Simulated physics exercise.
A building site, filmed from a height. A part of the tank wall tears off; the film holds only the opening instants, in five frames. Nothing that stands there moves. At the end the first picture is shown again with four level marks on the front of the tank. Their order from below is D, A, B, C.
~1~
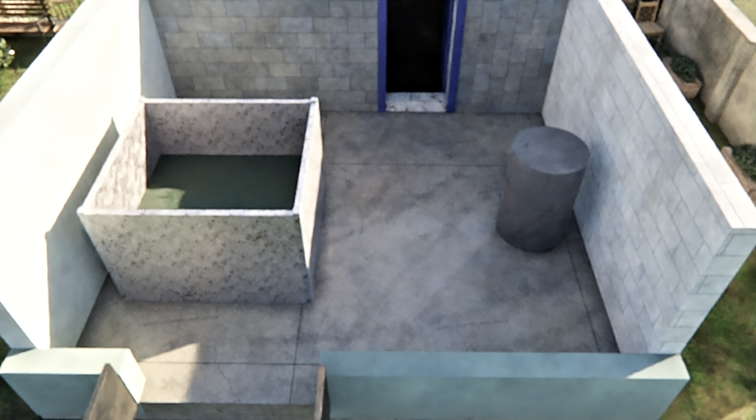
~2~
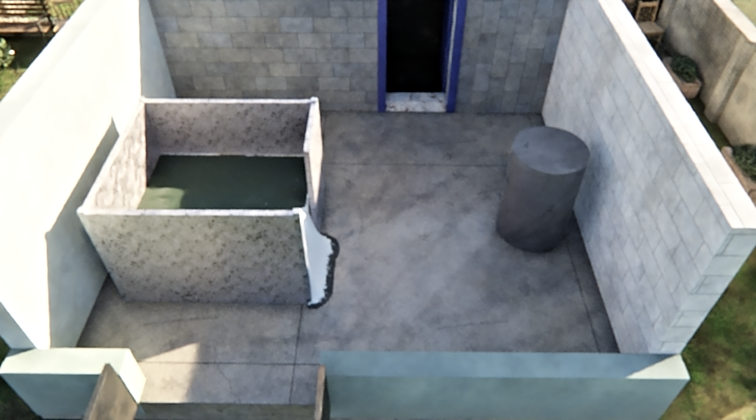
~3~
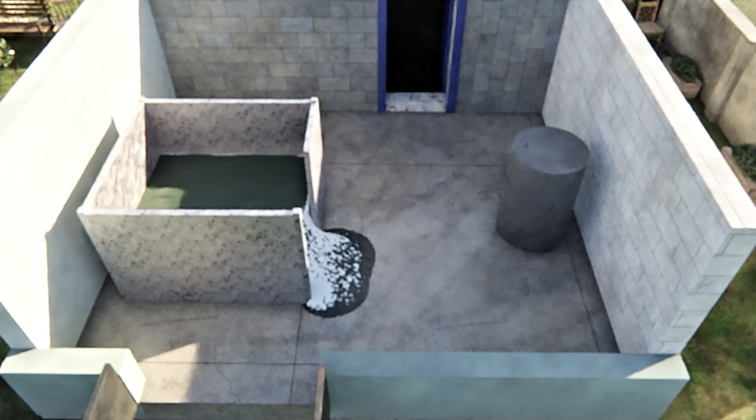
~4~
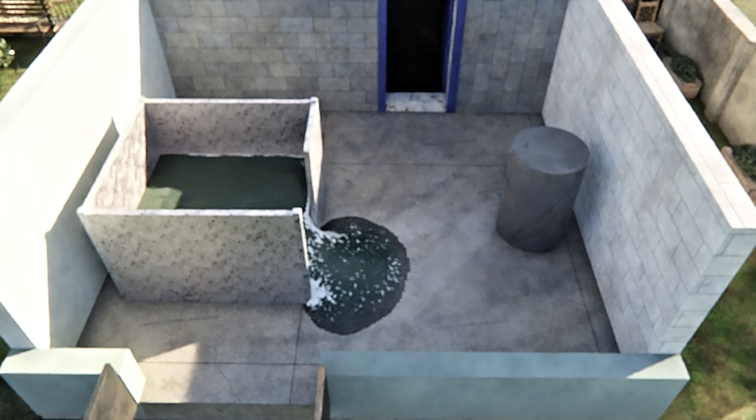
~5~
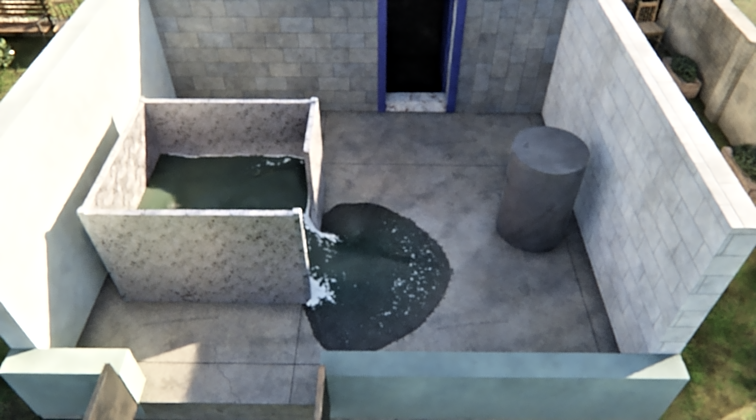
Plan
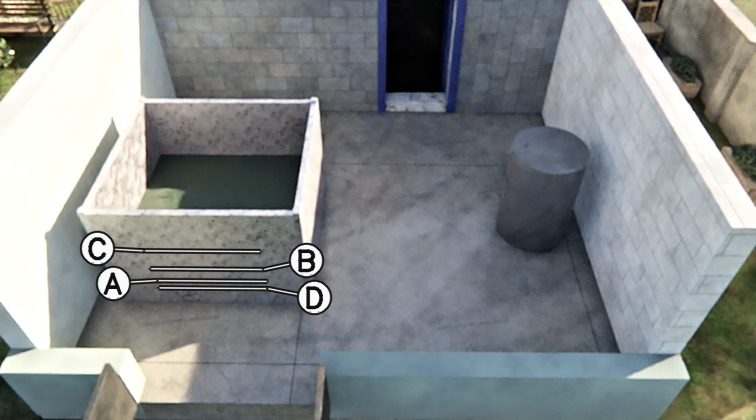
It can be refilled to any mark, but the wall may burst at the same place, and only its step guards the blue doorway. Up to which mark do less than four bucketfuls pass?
C will do.
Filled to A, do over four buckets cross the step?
No, that is safe.
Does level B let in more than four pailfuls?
No.
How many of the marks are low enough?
All of the four.
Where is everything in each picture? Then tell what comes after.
Water in the tank at rest, its middle at (225, 203); foot of the blue doorway at (416, 111); open gate at (223, 347), in the first picture.
Front seen at (318, 301), 1 % of the ground wet, in the second picture.
Front seen at (365, 246), 3 % of the ground wet, in the third picture.
Front seen at (397, 250), 6 % of the ground wet, in the fourth picture.
Front seen at (441, 280), 11 % of the ground wet, in the fifth picture.
On the marked copy, A at (211, 281); B at (207, 269); C at (201, 251); D at (213, 288); from the bottom up D, A, B, C.
With A, nothing gets over.
With B, nothing gets over.
With C, a splash gets over, under a bucket.
With D, nothing gets over.
